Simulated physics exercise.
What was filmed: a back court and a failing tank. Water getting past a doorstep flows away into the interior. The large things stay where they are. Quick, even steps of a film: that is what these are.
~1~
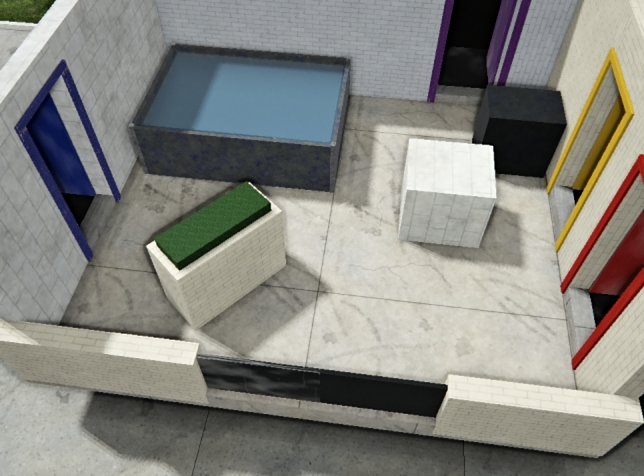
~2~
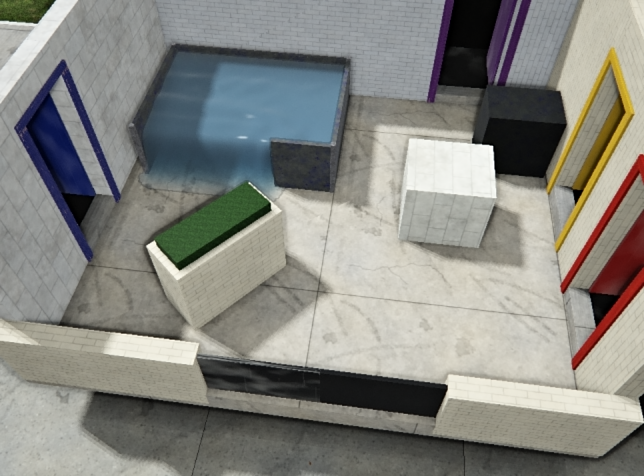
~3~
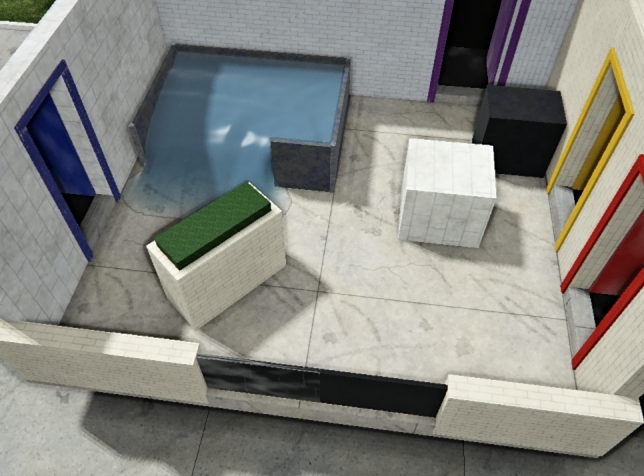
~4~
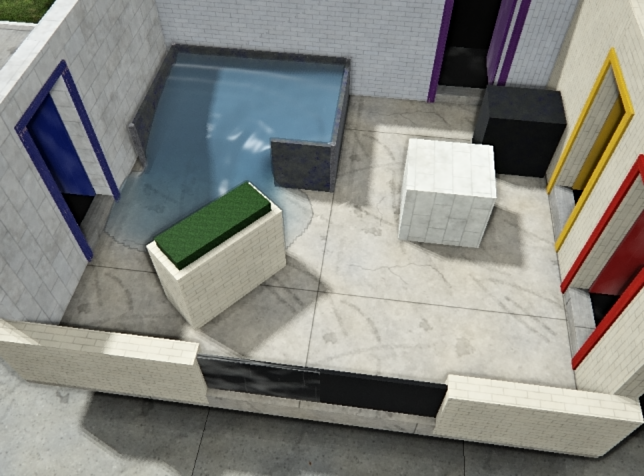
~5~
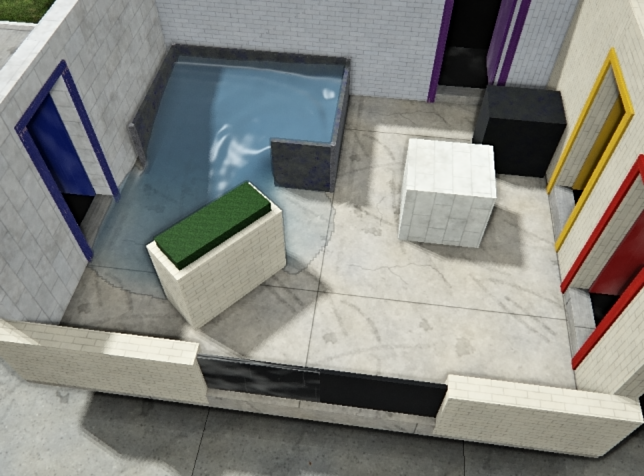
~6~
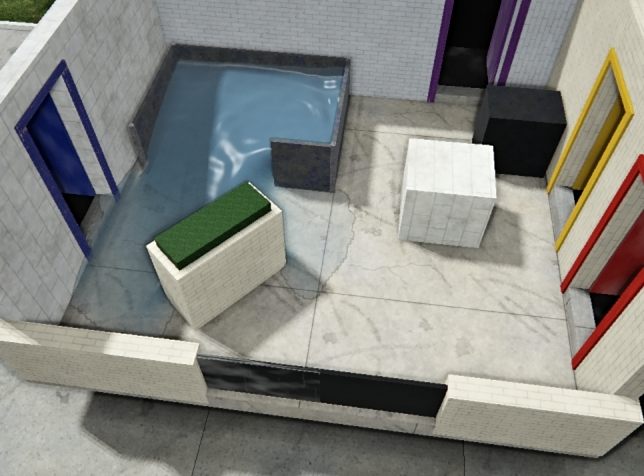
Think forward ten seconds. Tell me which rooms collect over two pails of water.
Here it is: The room behind the purple door stays at two pails or less, the room behind the yellow door stays at two pails or less, the room behind the red door collects over two pails, the room behind the blue door collects over two pails.
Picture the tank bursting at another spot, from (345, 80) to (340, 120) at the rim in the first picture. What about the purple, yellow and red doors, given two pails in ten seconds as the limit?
Going through them: Purple tops the limit, yellow tops the limit, red doesn't reach it.
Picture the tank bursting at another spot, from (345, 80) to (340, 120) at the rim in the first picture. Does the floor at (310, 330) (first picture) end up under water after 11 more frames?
Submerged.
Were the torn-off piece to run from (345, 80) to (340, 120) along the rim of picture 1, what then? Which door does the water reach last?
The blue door is last in line.
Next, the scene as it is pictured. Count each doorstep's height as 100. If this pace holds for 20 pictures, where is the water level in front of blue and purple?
In order: Roughly 210 and 0 in a hundred.
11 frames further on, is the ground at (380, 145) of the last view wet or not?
That spot would be not wet.
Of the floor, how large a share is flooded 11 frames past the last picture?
Around 60 percent.
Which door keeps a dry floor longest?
I'd go with the door marked purple.
A moment on, water covers 35 % of the floor; the purple door not reached, the yellow door not reached, the red door not reached, the blue door under two buckets in.
Next, water covers 60 % of the floor; the purple door not reached, the yellow door not reached, the red door not reached, the blue door over two buckets in.
Then, water covers 75 % of the floor; the purple door not reached, the yellow door not reached, the red door over two buckets in, the blue door far over two buckets in.
Later, water covers 95 % of the floor; the purple door wet at the sill, nothing in, the yellow door wet at the sill, nothing in, the red door far over two buckets in, the blue door far over two buckets in.
In the end, water covers 95 % of the floor; the purple door wet at the sill, nothing in, the yellow door wet at the sill, nothing in, the red door far over two buckets in, the blue door far over two buckets in.
